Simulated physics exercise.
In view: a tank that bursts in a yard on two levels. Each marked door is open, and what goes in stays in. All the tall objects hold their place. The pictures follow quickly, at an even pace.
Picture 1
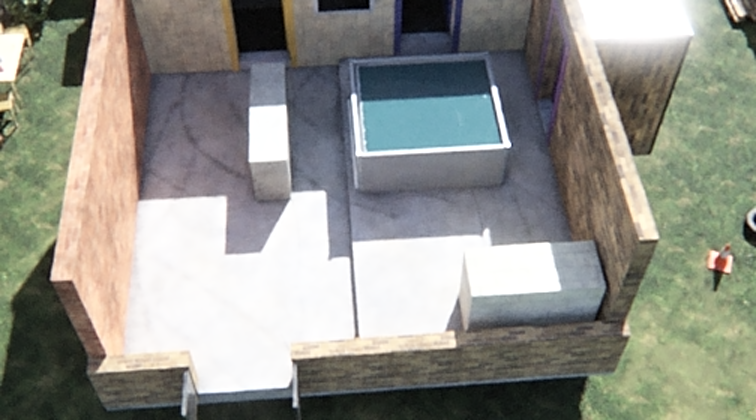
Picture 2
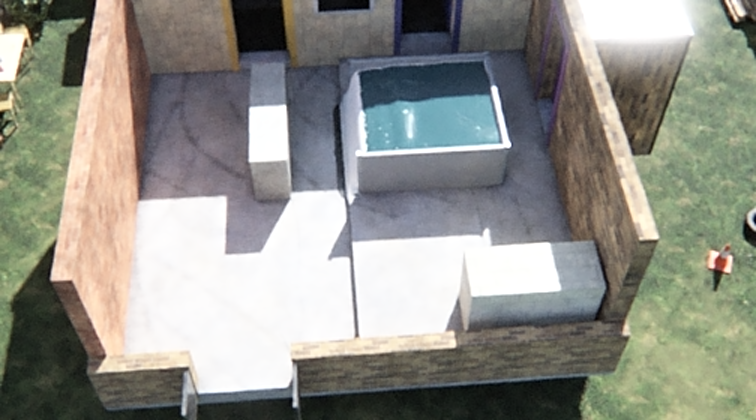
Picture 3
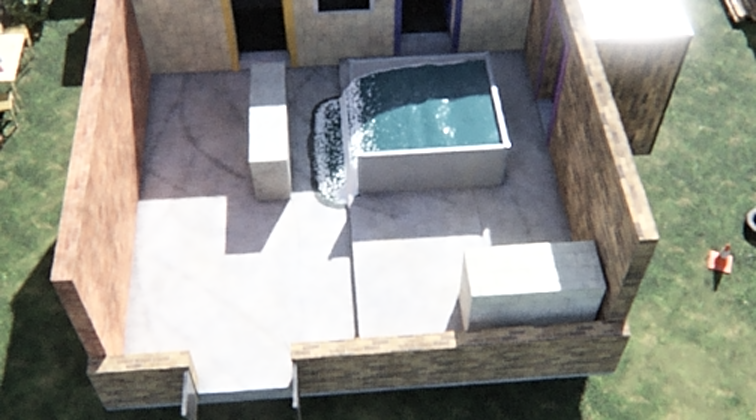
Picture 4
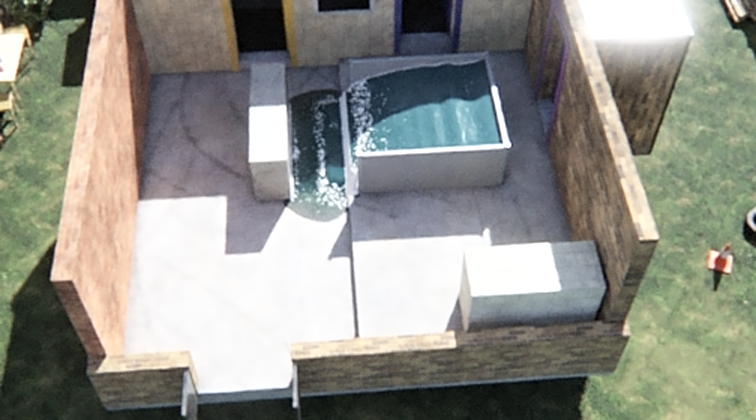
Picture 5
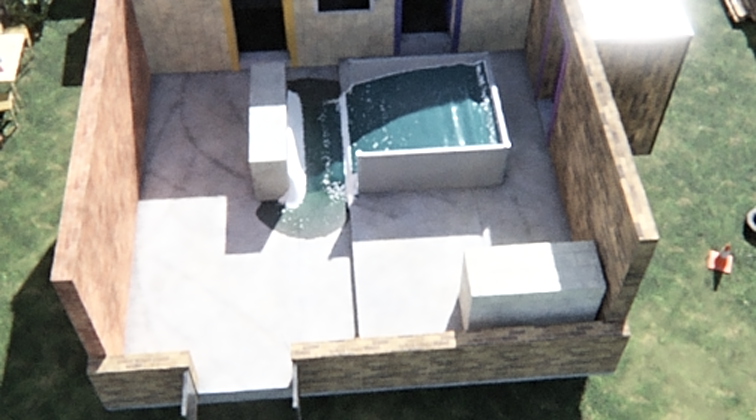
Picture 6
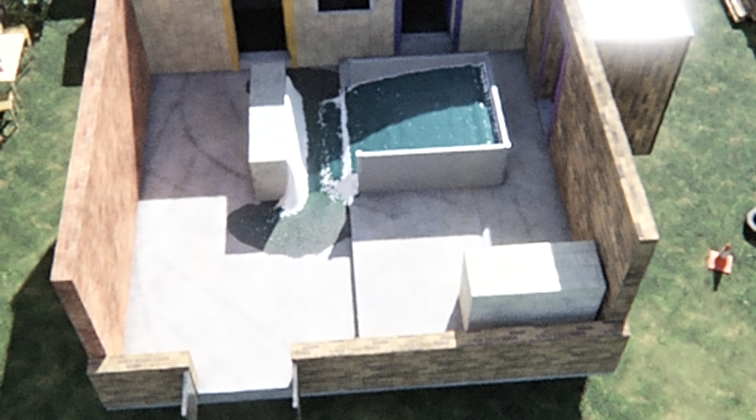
A raised tank bursts on its left side, and water pours out across the yard floor.
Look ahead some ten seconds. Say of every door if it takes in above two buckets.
One by one: The purple door holds within the limit; the blue door holds within the limit; the yellow door floods.
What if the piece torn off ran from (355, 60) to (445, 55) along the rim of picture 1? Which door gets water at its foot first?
The blue-painted one.
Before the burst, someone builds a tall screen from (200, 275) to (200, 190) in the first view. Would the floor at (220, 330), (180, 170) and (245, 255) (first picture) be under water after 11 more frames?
One after the other: Wet, dry, under water.
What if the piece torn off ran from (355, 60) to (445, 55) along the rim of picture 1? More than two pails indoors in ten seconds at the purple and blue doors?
One by one: The purple one takes more; the blue one goes over.
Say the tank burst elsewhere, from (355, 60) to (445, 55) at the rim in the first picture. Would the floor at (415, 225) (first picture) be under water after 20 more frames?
Answer: Not flooded.
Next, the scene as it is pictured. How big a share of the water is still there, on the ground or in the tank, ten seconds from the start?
About 64 per cent.
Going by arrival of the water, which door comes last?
It is the purple door.
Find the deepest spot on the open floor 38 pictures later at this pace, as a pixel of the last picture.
Close to (361, 366).
A moment on, water covers 30 % of the floor; the purple door not reached, the blue door not reached, the yellow door under two buckets in.
Next, water covers 50 % of the floor; the purple door not reached, the blue door wet at the sill, nothing in, the yellow door over two buckets in.
Then, water covers 65 % of the floor; the purple door wet at the sill, nothing in, the blue door wet at the sill, nothing in, the yellow door far over two buckets in.
Later, water covers 85 % of the floor; the purple door wet at the sill, nothing in, the blue door wet at the sill, nothing in, the yellow door far over two buckets in.
In the end, water covers 95 % of the floor; the purple door wet at the sill, nothing in, the blue door wet at the sill, nothing in, the yellow door far over two buckets in.
